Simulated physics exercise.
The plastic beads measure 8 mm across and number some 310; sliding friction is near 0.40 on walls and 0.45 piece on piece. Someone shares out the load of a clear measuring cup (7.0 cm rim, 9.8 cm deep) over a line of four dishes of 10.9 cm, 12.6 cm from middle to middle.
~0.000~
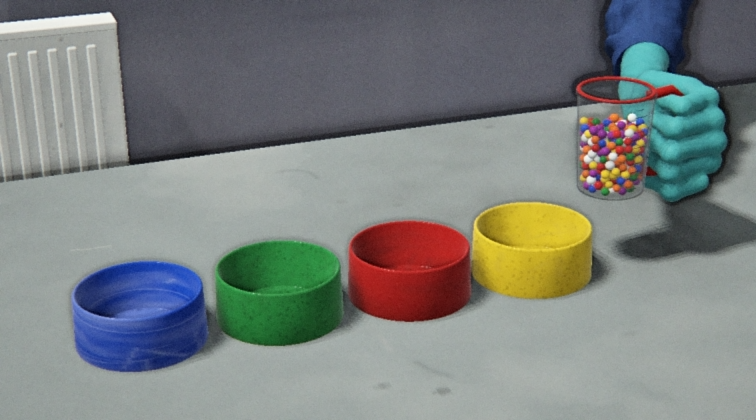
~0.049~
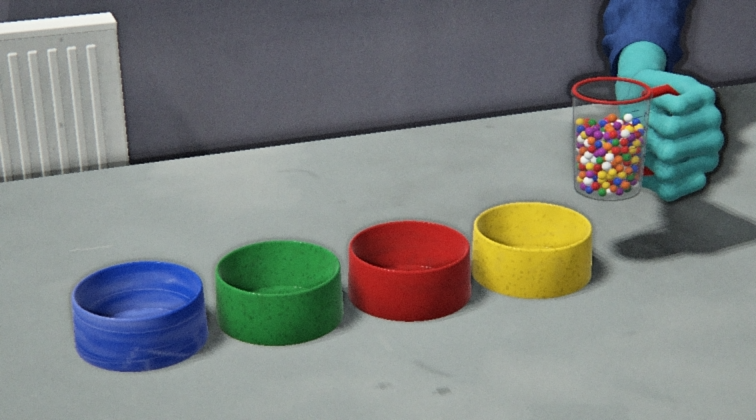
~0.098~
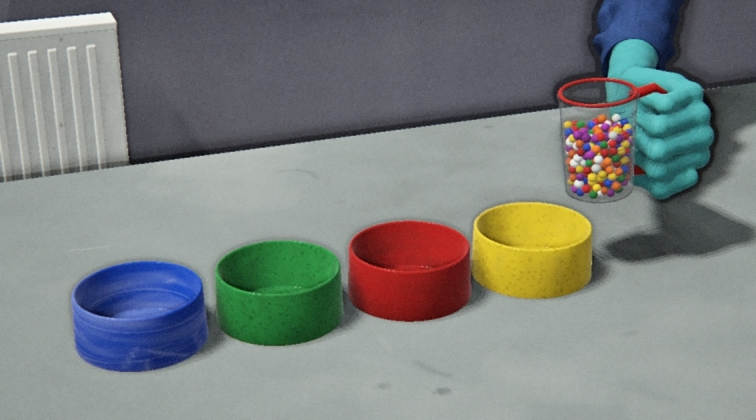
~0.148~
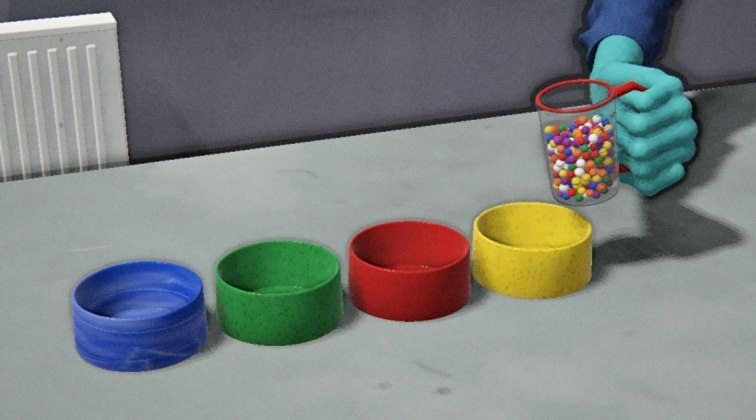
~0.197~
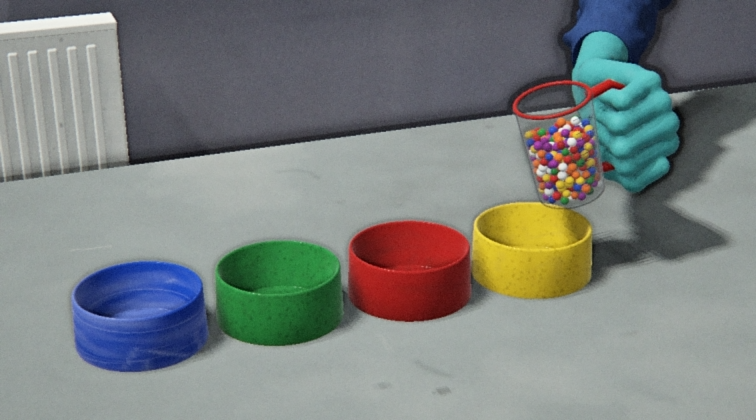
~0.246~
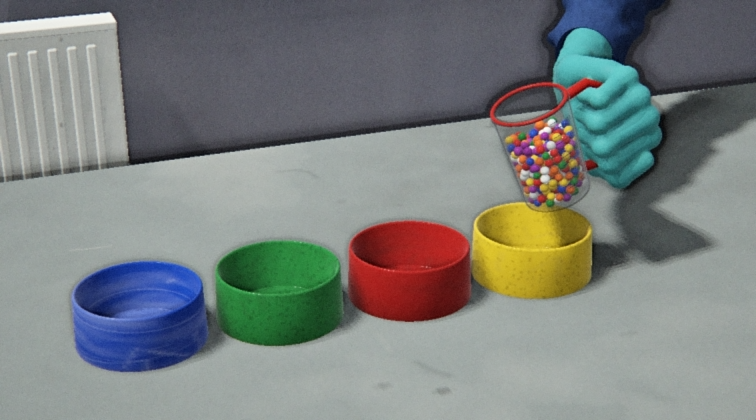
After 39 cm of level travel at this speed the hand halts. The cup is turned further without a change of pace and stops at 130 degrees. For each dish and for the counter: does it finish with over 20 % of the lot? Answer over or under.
Red under, blue over, green under, yellow under, counter under.
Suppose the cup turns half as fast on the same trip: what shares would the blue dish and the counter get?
Then: Blue 100; counter 0.
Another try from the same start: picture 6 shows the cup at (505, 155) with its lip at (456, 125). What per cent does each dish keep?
Red 0, blue 100, green 0, yellow 0.
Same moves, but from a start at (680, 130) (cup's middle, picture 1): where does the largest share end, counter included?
The winner: Green.
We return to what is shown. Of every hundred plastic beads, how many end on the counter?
Roughly 0 per cent.
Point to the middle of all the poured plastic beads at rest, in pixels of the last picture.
At about (138, 321).
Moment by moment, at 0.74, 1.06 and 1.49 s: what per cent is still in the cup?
In turn: 100, 90, 0.
After 0.74 s, tilt 73 degrees; cup holds 100 %.
Then, at 1.06 s, tilt 107 degrees; cup holds 90 %, blue 10 %.
After 1.49 s, tilt 130 degrees; cup holds 0 %, blue 100 %.
In the end, at 1.8 s, red 0 %, blue 100 %, green 0 %, yellow 0 %, counter 0 %.
